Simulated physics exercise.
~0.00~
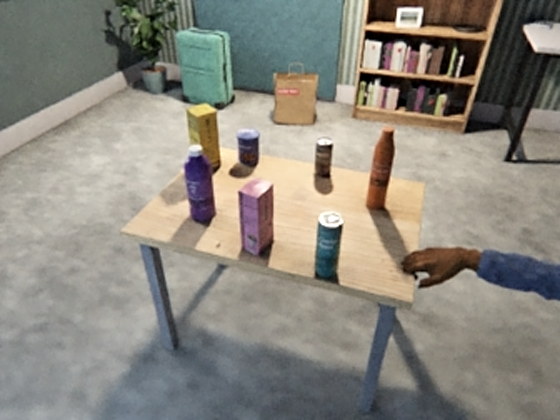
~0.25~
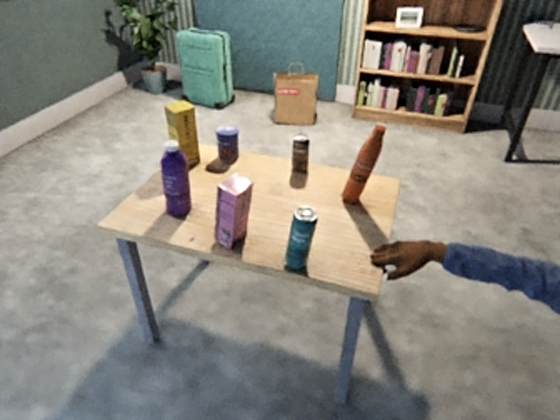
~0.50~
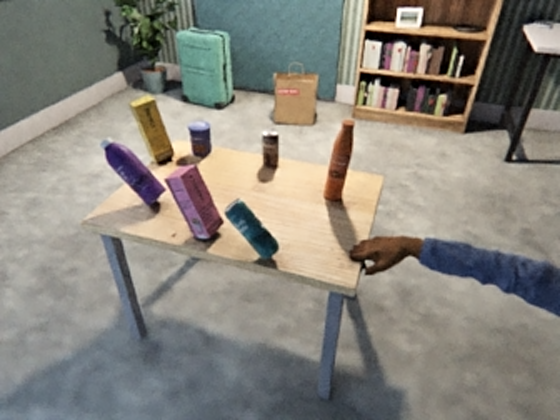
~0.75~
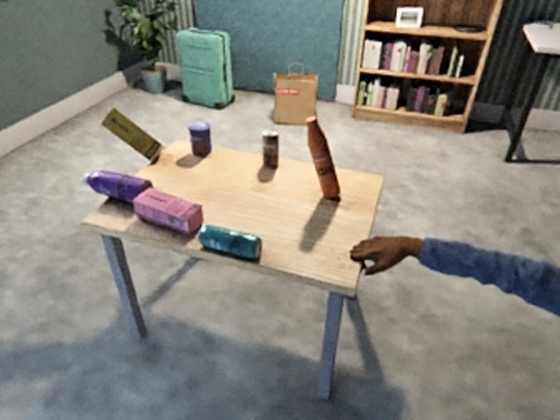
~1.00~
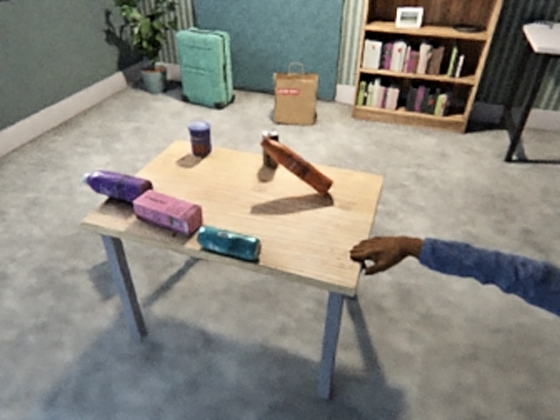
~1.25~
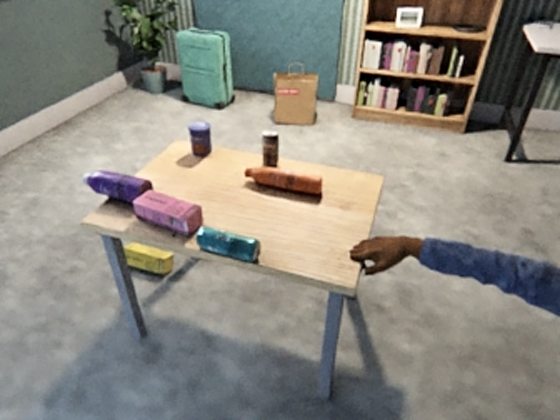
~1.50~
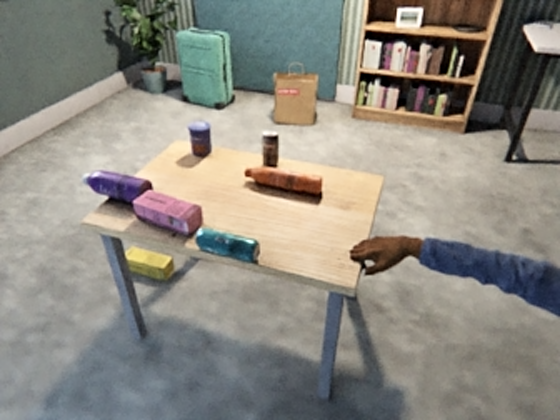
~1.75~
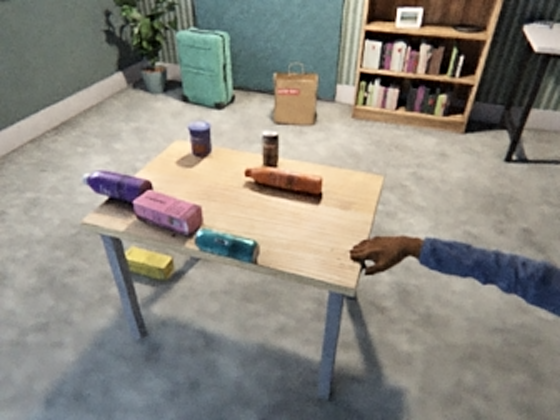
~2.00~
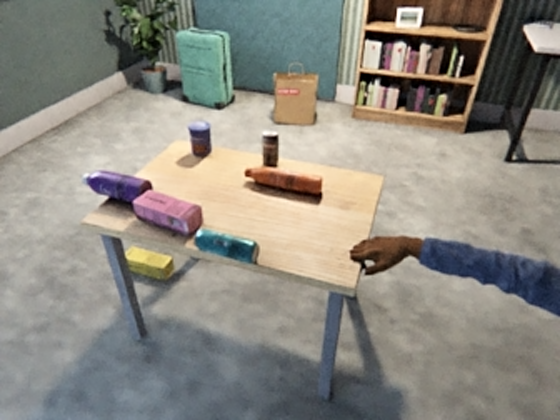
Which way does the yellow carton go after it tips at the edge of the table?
It drops down off the table and ends up lying on the floor.
